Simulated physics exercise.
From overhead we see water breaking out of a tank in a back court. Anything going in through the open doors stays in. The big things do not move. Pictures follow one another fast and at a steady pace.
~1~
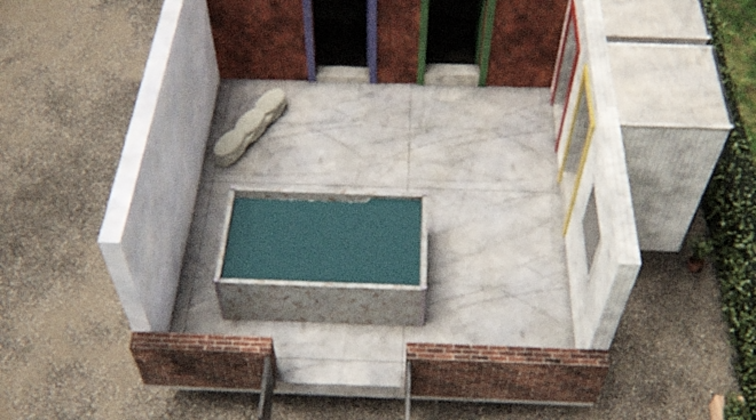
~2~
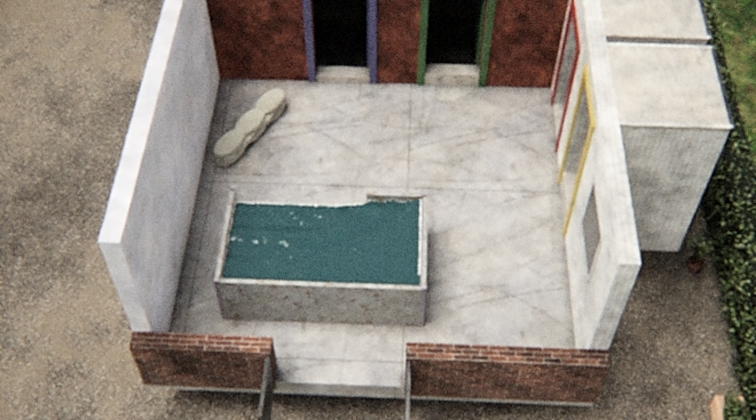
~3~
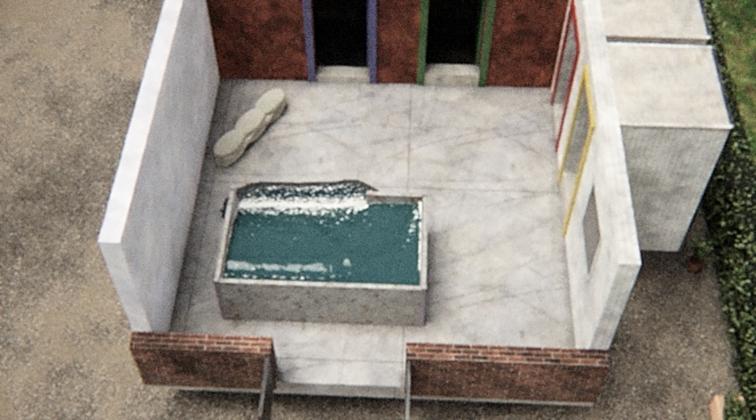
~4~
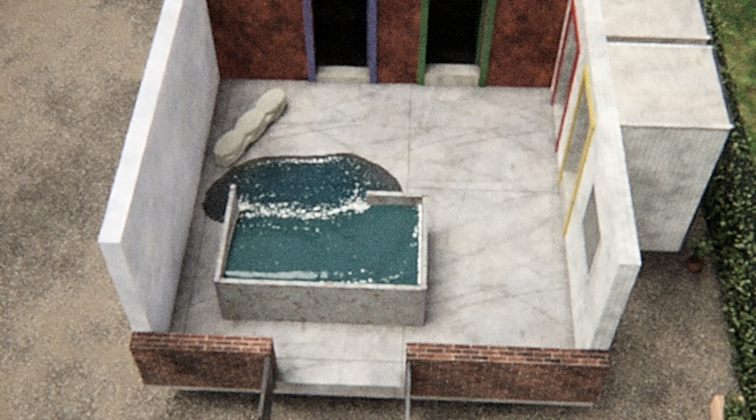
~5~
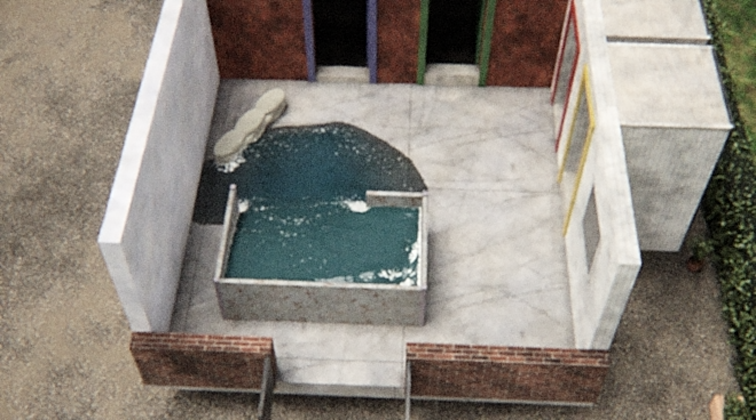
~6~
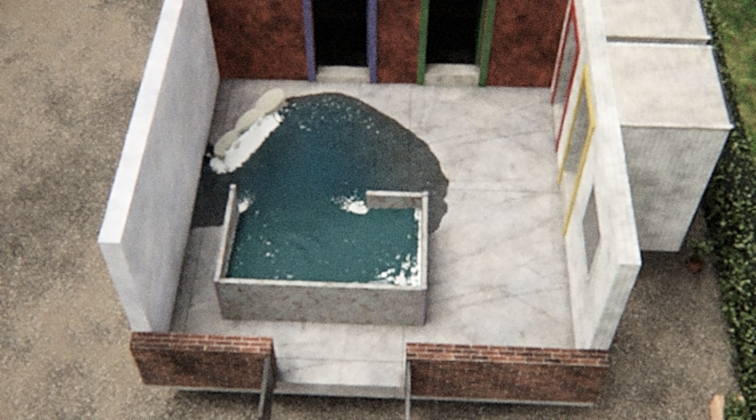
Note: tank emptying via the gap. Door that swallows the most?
Blue.
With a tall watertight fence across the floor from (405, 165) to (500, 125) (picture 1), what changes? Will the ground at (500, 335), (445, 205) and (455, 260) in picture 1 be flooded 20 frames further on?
Going through them in order, I get high and dry, high and dry and high and dry.
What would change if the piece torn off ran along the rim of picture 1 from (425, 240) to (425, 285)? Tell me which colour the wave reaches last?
Last: The blue-painted one.
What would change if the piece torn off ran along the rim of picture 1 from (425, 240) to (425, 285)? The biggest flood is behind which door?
My answer: The red door.
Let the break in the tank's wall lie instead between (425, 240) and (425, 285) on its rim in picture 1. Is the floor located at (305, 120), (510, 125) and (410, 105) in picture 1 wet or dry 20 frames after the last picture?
Listed as asked, the three spots end up still bare, wetted and wetted.
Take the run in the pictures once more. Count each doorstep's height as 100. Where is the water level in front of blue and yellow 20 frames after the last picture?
I'd put the first at close to 200 per cent and the second at close to 40 per cent.
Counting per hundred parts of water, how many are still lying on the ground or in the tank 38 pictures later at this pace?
Estimate: Some 76 %.
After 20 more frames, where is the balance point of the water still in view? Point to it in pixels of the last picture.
The water's middle lies around (334, 175).
A moment on, water covers 45 % of the floor; blue door a lot in, red door not reached, green door wet at the sill, nothing in, yellow door not reached.
Next, water covers 45 % of the floor; blue door a lot in, red door not reached, green door wet at the sill, nothing in, yellow door not reached.
Then, water covers 65 % of the floor; blue door a lot in, red door some in, green door wet at the sill, nothing in, yellow door wet at the sill, nothing in.
Later, water covers 95 % of the floor; blue door a lot in, red door a lot in, green door wet at the sill, nothing in, yellow door wet at the sill, nothing in.
In the end, water covers 95 % of the floor; blue door a lot in, red door a lot in, green door wet at the sill, nothing in, yellow door wet at the sill, nothing in; the blue door has let in the most.
